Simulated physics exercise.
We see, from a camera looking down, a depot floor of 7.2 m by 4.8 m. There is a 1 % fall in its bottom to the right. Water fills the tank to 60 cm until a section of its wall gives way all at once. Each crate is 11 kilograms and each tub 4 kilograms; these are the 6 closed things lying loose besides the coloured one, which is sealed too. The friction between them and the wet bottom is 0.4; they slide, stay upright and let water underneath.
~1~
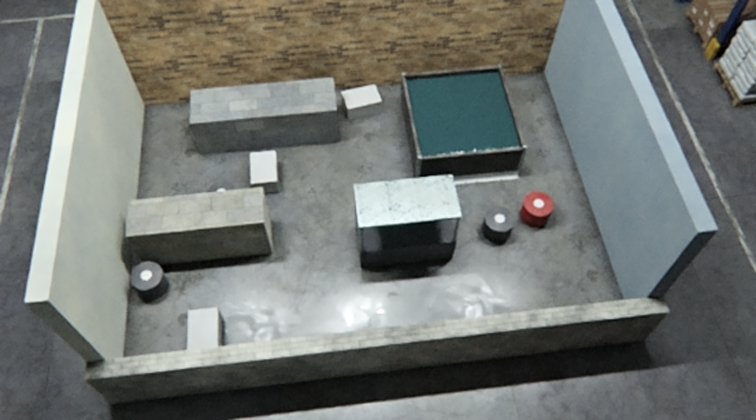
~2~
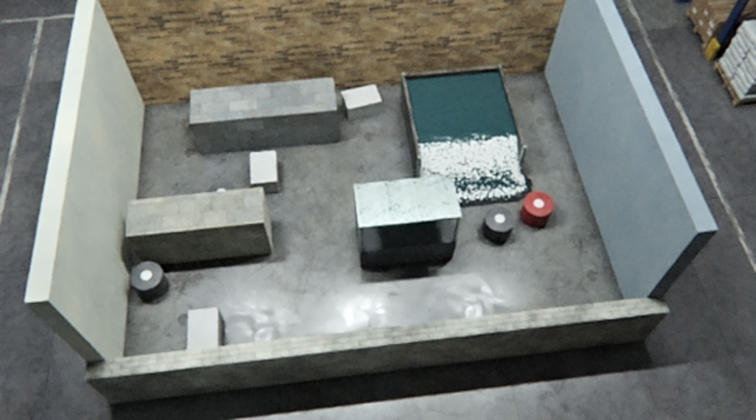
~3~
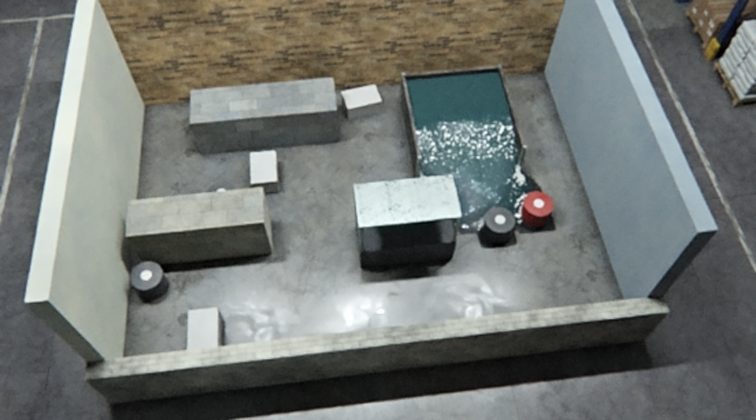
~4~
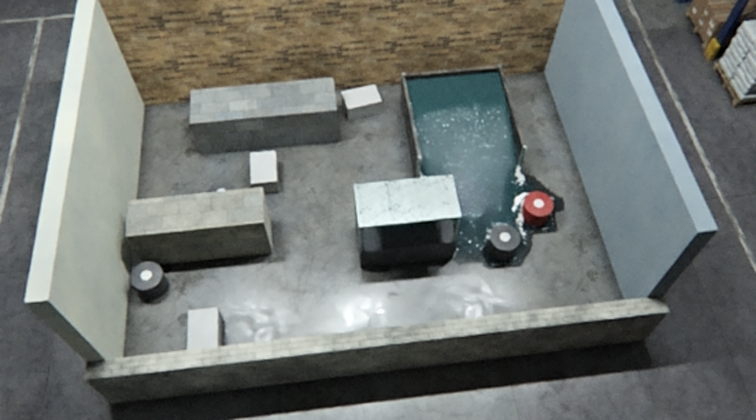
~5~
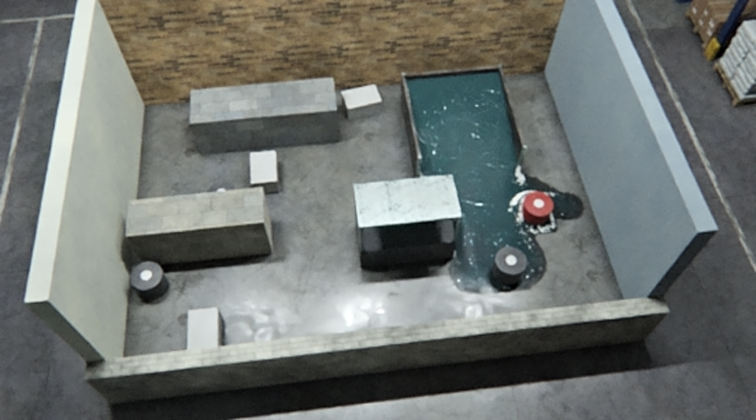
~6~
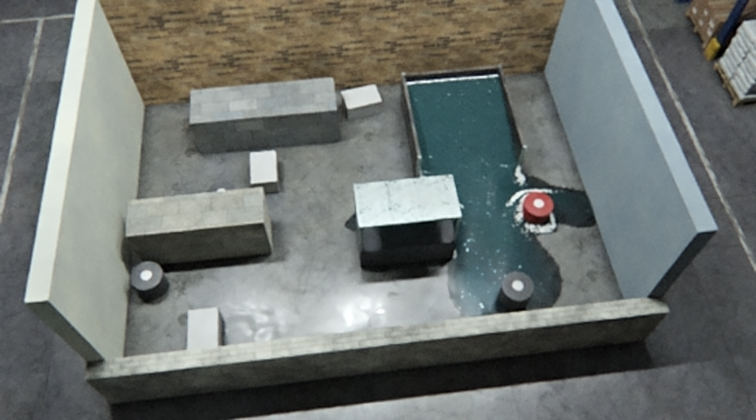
Teal water pouring from an open tank across a walled grey floor, flowing around a red tub and pushing a dark tub forward.
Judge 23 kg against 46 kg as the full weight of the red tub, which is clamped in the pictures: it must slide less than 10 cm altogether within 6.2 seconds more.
Going by the film, I'd say neither option works.
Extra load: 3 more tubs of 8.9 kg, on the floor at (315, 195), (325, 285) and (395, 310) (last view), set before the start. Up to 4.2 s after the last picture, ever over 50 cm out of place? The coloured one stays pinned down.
Result by item: Beyond it; beyond it; beyond it.
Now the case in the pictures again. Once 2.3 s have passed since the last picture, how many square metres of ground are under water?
About 24 m2.
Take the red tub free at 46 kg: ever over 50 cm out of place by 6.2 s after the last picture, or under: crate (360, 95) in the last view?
It is short of it.
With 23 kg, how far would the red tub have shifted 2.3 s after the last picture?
120 cm.
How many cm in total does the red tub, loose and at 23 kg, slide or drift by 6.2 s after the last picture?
It would cover some 400 cm all told.
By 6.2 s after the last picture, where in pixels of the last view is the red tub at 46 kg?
Estimated position: About (561, 223).
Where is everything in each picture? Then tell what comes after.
The red tub at (538, 204), on the bottom; 2.7 m2 under water; 0 of 7 have shifted, in the first picture.
The red tub at (538, 204), on the bottom; water covers 3.6 m2; 0 of 7 have shifted, in the second picture.
The red tub at (538, 204) rests on the ground; 4.4 m2 under water; 0 of 7 have shifted, in the third picture.
The red tub at (538, 204), on the bottom; 5.2 m2 under water; 1 of 7 have shifted, in the fourth picture.
The red tub at (538, 204), on the bottom; water covers 6.1 m2; 1 of 7 have shifted, in the fifth picture.
The red tub at (538, 204), on the bottom; water covers 7.3 m2; 1 of 7 have shifted, in the sixth picture.
Then, 0.6 s after the last picture the red tub would be 86 cm from its start with 23 kg and 30 cm from its start with 46 kg; 10 cm of water round it then.
Then, 2.3 s after the last picture the red tub would be 112 cm from its start with 23 kg and 45 cm from its start with 46 kg; 17 cm of water round it then.
Then, 4.2 s after the last picture the red tub would be 84 cm from its start with 23 kg and 45 cm from its start with 46 kg; 9 cm of water round it then.
Then, 6.2 s after the last picture the red tub would be 118 cm from its start with 23 kg and 45 cm from its start with 46 kg; 7 cm of water round it then.
